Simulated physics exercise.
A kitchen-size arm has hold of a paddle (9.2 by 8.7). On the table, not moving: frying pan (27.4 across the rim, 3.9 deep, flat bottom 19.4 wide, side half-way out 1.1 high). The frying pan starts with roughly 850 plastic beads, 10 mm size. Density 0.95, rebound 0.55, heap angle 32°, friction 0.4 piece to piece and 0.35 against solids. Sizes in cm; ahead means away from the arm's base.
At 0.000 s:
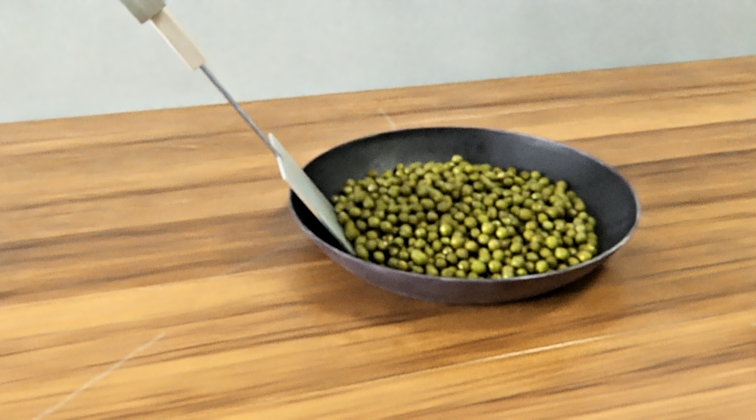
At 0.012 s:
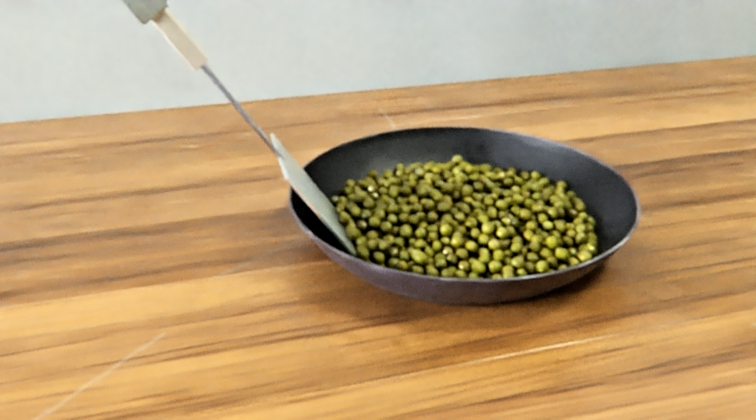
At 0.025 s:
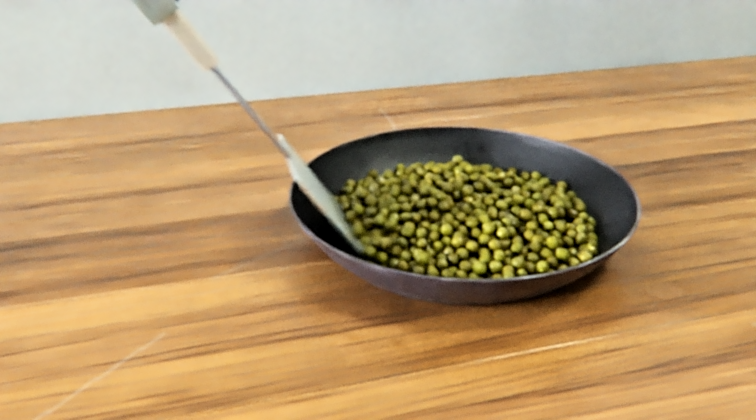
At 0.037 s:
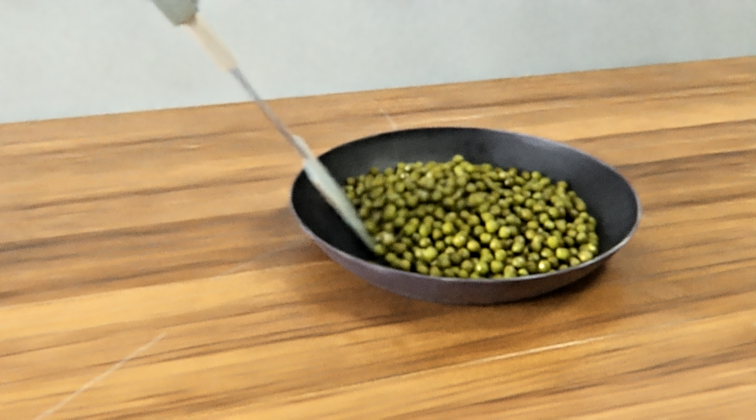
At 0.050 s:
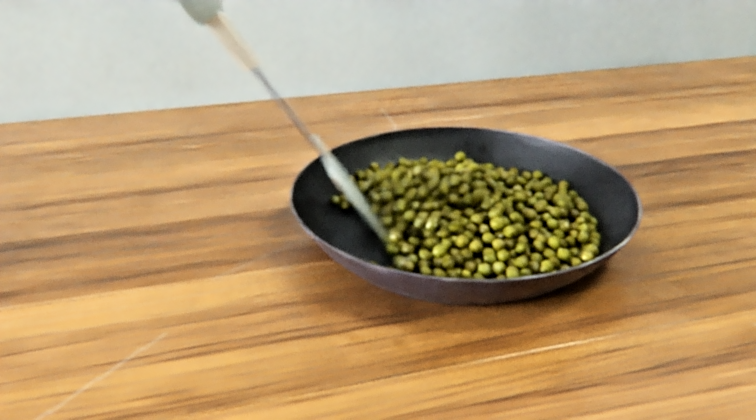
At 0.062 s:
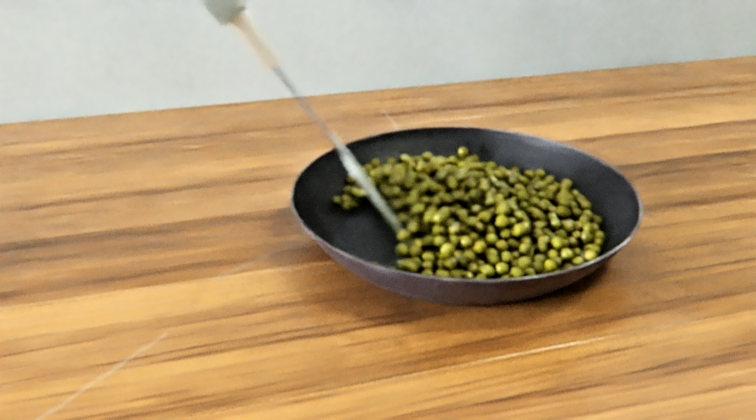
In the video, a spatula-like paddle rests against the left side of a dark pan of small green beads on a wooden table, then moves right, pushing the beads and leaving part of the pan's left side bare.
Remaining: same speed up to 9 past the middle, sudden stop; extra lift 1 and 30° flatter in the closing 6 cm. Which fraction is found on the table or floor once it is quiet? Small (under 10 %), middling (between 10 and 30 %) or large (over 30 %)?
Share on the table or floor: Middling (between 10 and 30 %).
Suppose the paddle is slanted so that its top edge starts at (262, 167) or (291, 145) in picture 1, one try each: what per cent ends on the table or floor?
About 15 and 20 per cent.
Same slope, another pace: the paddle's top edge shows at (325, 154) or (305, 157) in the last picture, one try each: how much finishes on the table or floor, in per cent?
Some 10 and 5 per cent.
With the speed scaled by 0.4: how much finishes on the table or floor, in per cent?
About 5 per cent.
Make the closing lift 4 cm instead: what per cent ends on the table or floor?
Some 20 per cent.
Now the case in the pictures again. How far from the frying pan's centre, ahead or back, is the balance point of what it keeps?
About 4.5 cm ahead.
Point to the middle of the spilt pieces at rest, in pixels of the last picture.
Around (665, 190).
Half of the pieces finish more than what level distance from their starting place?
About 5 cm.
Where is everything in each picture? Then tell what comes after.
The first picture shows paddle top edge at (277, 154), sloping 57°; upper third of the load around (451, 208), from x 335 to 590, top at y 160; 846 in the frying pan.
The second picture shows paddle top edge at (278, 154), sloping 57°; upper third of the load around (449, 208), from x 335 to 590, top at y 160.
The third picture shows paddle top edge at (287, 155), sloping 57°; upper third of the load around (447, 208), from x 335 to 590, top at y 160.
The fourth picture shows paddle top edge at (304, 156), sloping 57°; upper third of the load around (446, 206), from x 335 to 590, top at y 160.
The fifth picture shows paddle top edge at (323, 154), sloping 57°; upper third of the load around (446, 201), from x 335 to 595, top at y 155.
The sixth picture shows paddle top edge at (342, 153), sloping 57°; upper third of the load around (451, 199), from x 335 to 600, top at y 150; 846 in the frying pan.
After 0.10 s, sloping 57°, highest piece 6 above the table; 846 in the frying pan.
After 0.14 s, sloping 50°, highest piece 7 above the table; 846 in the frying pan.
After 0.36 s, sloping 27°, highest piece 6 above the table; 737 in the frying pan, 100 on the table or floor, 9 on the blade or in flight.
After 1.41 s, sloping 27°, highest piece 5 above the table; 735 in the frying pan, 111 on the table or floor.
At rest, 735 in the frying pan, 111 on the table or floor. That is 13 % on the table or floor.
